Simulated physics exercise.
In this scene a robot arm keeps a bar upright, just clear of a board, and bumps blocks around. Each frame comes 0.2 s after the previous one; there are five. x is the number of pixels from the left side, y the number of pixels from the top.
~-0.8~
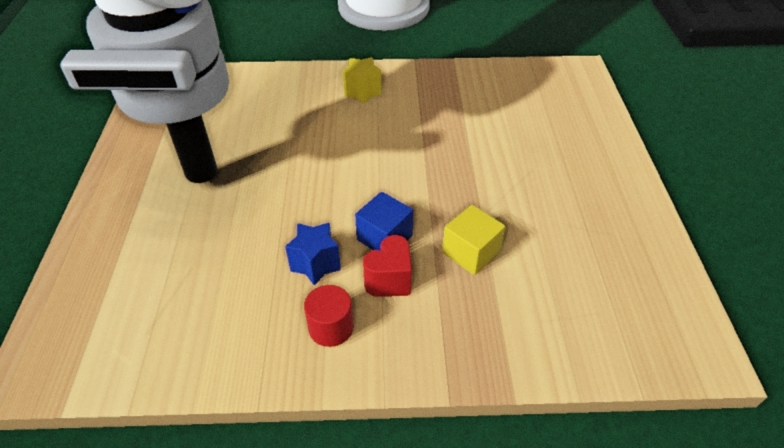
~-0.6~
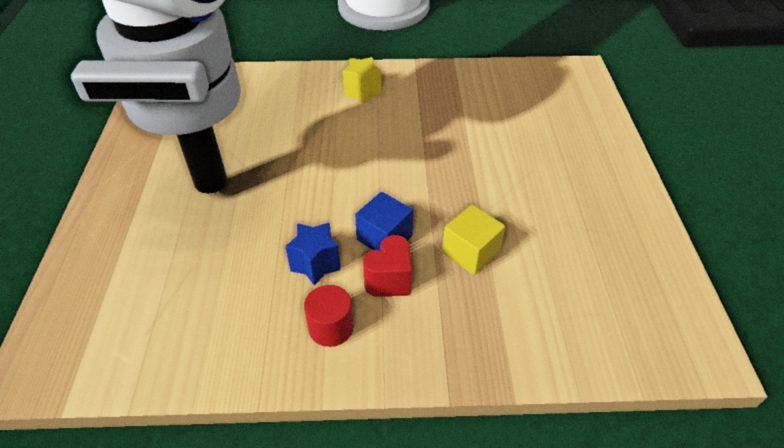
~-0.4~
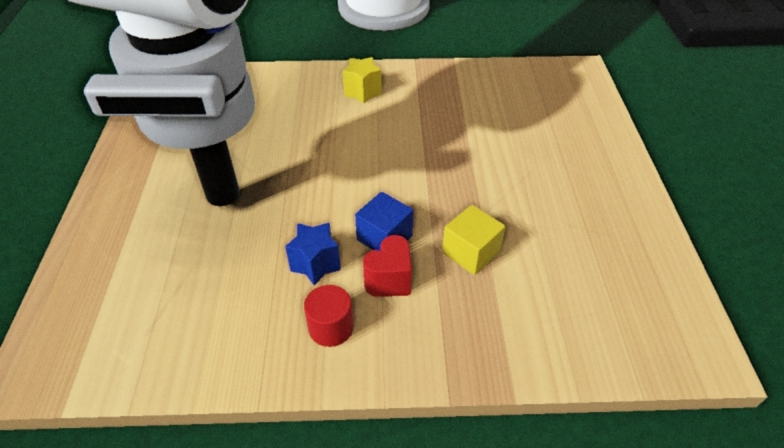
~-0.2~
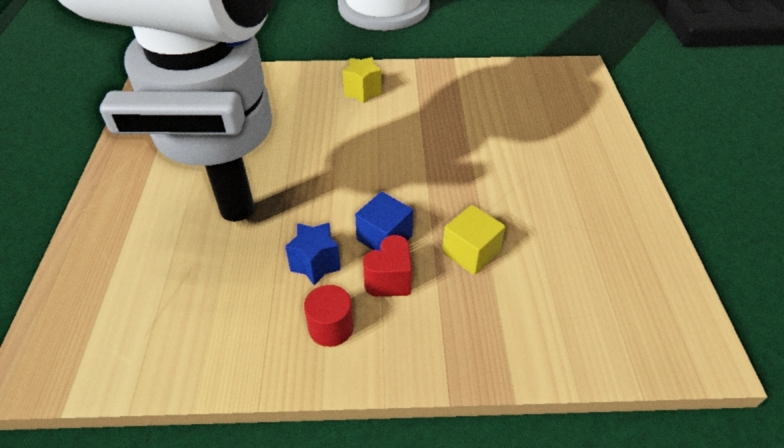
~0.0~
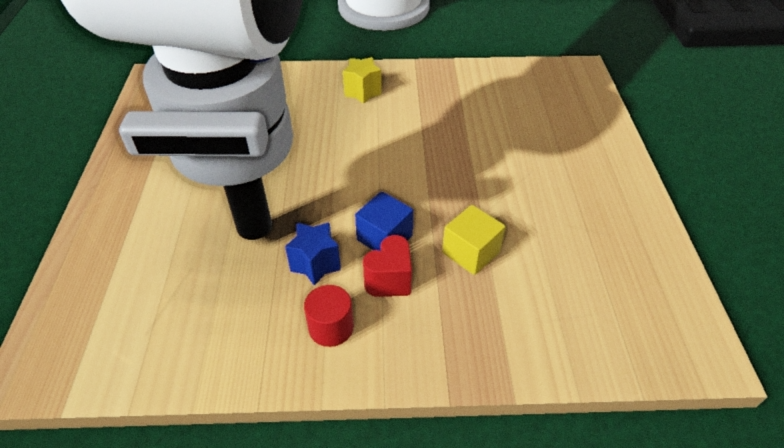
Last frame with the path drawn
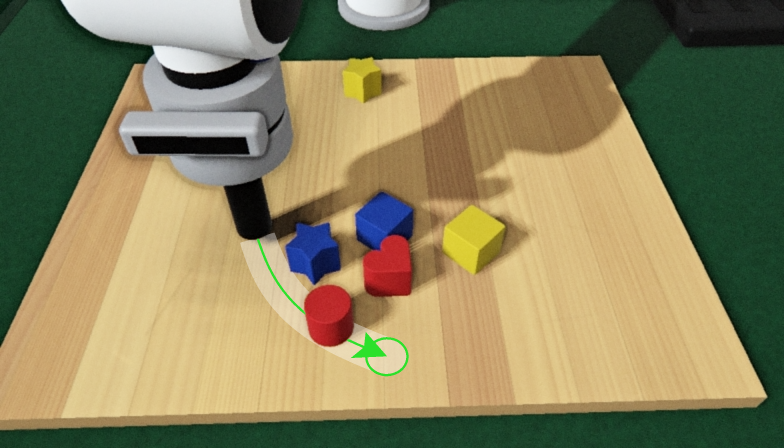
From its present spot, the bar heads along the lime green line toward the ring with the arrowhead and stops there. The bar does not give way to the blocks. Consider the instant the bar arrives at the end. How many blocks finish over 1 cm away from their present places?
I think only one will be displaced.
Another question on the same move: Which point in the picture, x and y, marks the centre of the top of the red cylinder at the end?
Top centre: (427, 354).
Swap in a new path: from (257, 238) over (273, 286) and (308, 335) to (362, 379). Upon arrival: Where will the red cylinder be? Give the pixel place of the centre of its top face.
My estimate: (384, 320).
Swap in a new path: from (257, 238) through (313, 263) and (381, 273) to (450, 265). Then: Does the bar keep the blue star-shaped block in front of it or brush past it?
As far as I can tell, the blue star-shaped block has dropped away to the side or behind.
Path on the board, from (257, 238) over (279, 284) and (323, 326) to (387, 356).
The first path, step by step. One third of the way, bar at (277, 274); blue star-shaped block at (316, 240), turned 15° anticlockwise.
Two thirds of the way, bar at (321, 316); blue star-shaped block at (316, 240), turned 15° anticlockwise; red cylinder at (357, 321).
At the end, bar at (387, 347); blue star-shaped block at (316, 240), turned 15° anticlockwise; red cylinder at (427, 354); red heart-shaped block in place.
